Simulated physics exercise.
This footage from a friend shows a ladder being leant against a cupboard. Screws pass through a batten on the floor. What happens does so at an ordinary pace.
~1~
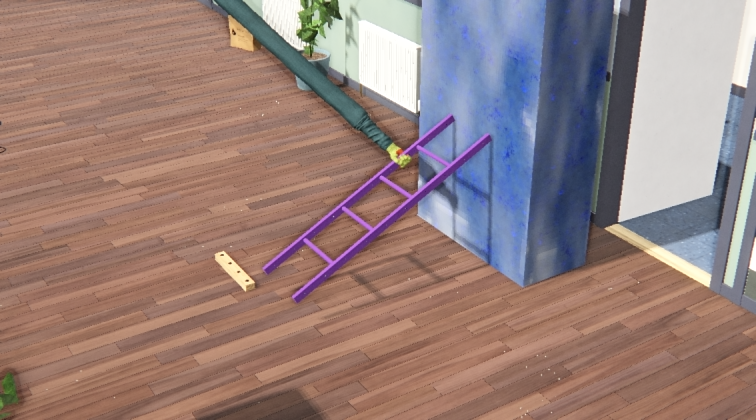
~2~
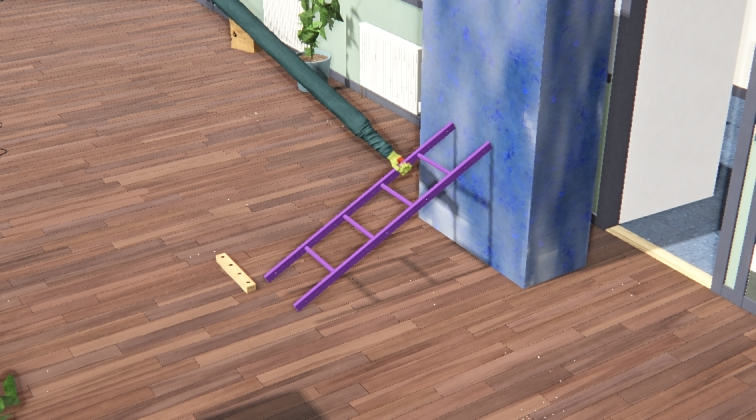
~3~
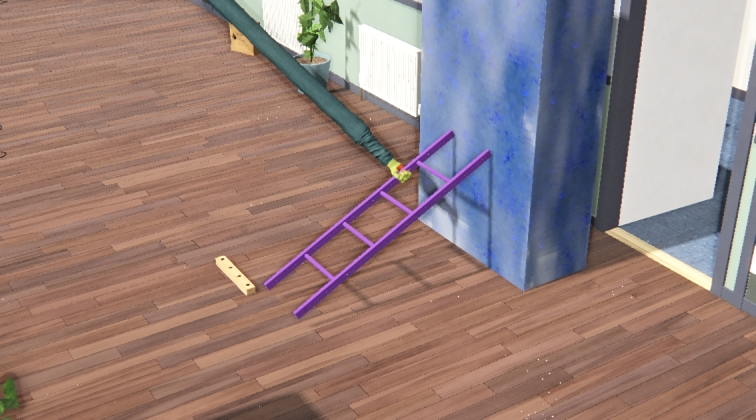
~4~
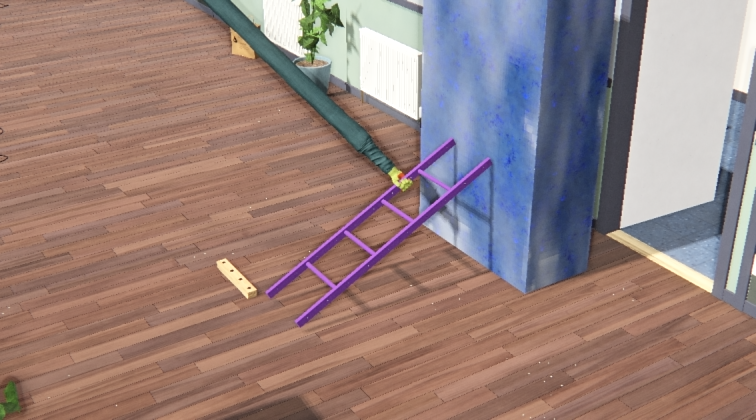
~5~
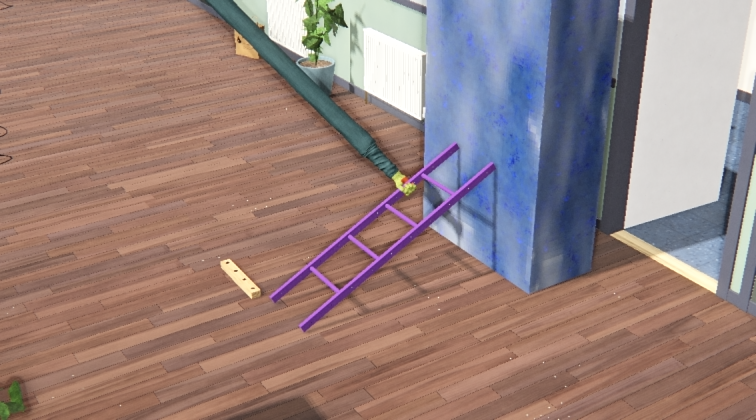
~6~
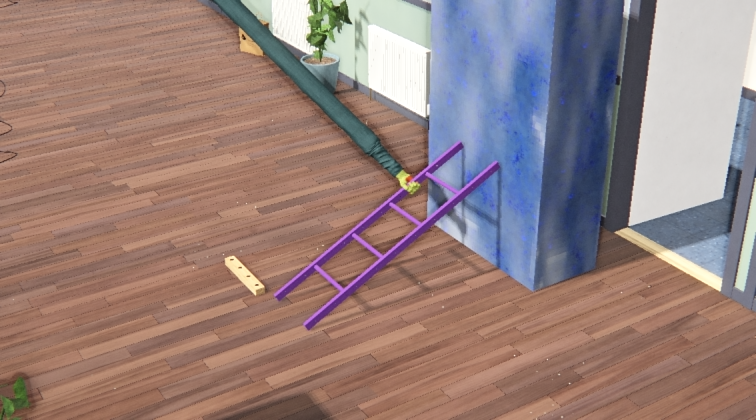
A purple ladder leans at a low slant against a mottled blue, box-like upright in a room with a brown plank floor, seen from above. A dark green arm with a yellow gripper reaches from the upper left to the ladder's upper part, with a pale batten near its feet and a potted plant behind. The arm lowers the ladder slightly down the blue face, while the view shifts a little.
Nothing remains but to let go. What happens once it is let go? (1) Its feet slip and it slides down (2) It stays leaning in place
The answer is 1.
Then, 0.32 s past the last view, purple ladder leaning 7° off how it started near (383, 244).
Then, 0.44 s past the last view, purple ladder leaning 16° off how it started near (379, 263).
Then, 0.50 s past the last view, purple ladder leaning 24° off how it started near (377, 277).
Finally, the purple ladder gives way at the feet, near (377, 283).
